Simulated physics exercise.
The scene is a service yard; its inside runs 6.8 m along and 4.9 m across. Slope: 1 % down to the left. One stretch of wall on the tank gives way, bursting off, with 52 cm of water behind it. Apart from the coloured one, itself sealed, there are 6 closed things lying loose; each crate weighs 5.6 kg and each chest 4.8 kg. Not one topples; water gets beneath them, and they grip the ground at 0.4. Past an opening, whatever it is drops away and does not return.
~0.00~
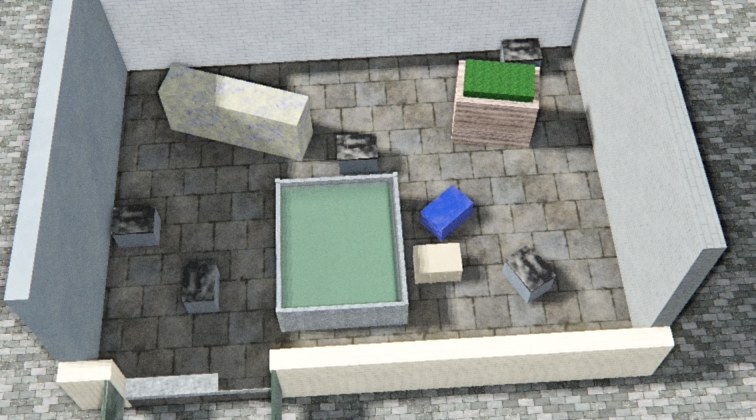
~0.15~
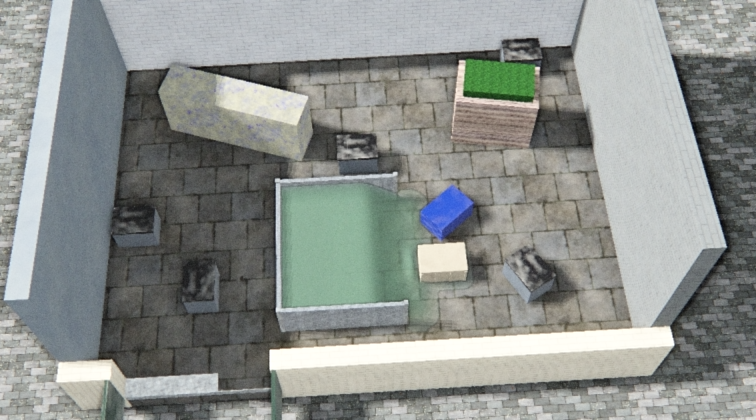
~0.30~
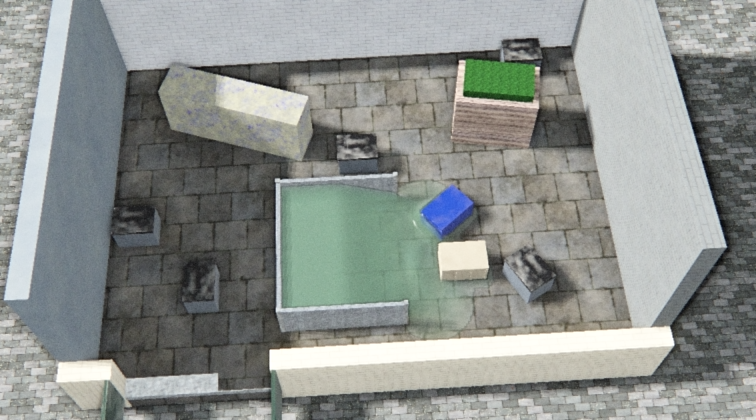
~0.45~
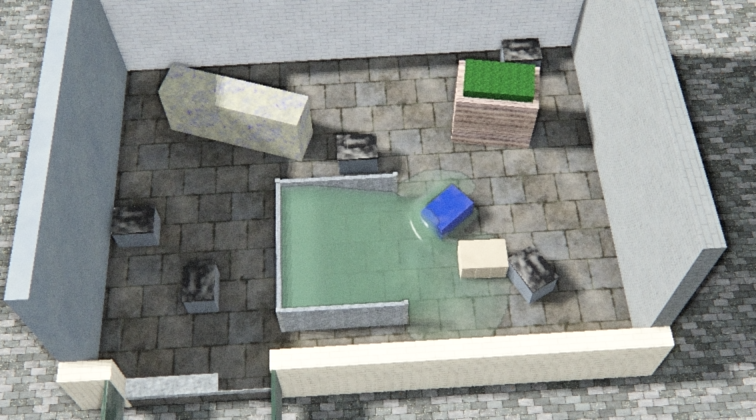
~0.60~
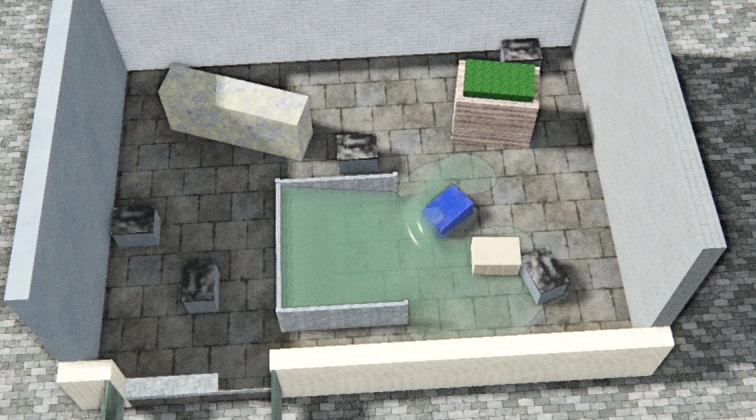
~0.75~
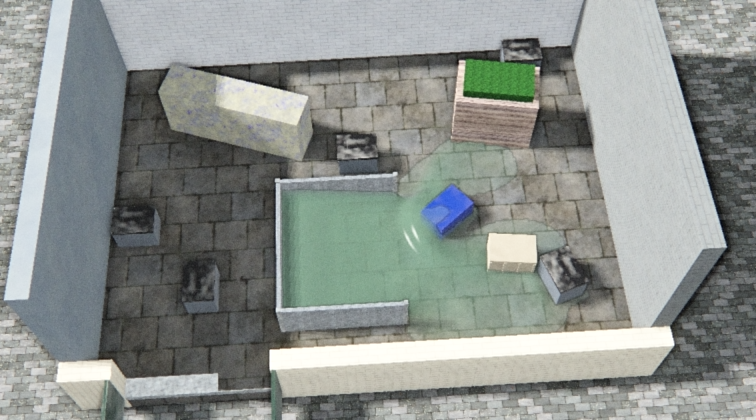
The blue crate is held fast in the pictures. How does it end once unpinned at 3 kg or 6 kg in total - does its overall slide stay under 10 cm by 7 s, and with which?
Neither total keeps it under.
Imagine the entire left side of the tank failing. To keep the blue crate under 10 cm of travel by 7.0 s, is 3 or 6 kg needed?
Then the lighter mass suffices.
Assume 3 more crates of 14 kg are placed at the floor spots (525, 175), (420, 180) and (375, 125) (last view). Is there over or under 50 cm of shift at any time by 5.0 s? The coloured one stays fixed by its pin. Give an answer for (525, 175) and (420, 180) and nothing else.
The first is over the limit, the second over the limit.
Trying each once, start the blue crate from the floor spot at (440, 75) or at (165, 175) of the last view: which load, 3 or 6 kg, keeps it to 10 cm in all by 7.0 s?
Respectively, neither option; first option suffices.
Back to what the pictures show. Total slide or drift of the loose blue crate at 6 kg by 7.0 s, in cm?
Roughly 850 centimetres.
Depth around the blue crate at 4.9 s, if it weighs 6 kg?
About 4 cm.
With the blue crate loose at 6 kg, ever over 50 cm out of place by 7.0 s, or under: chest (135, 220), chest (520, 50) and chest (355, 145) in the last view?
Shift vs threshold, in turn: Stays inside / goes outside / goes outside.
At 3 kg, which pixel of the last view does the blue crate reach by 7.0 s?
About (277, 58).
After 1.4 s the blue crate would be 204 cm from its start with 3 kg and 203 cm from its start with 6 kg; 6 cm of water round it then.
After 3.1 s the blue crate would be 259 cm from its start with 3 kg and 267 cm from its start with 6 kg; 8 cm of water round it then.
After 4.9 s the blue crate would be 232 cm from its start with 3 kg and 226 cm from its start with 6 kg; 4 cm of water round it then.
After 7.0 s the blue crate would be 349 cm from its start with 3 kg and 365 cm from its start with 6 kg; 8 cm of water round it then.
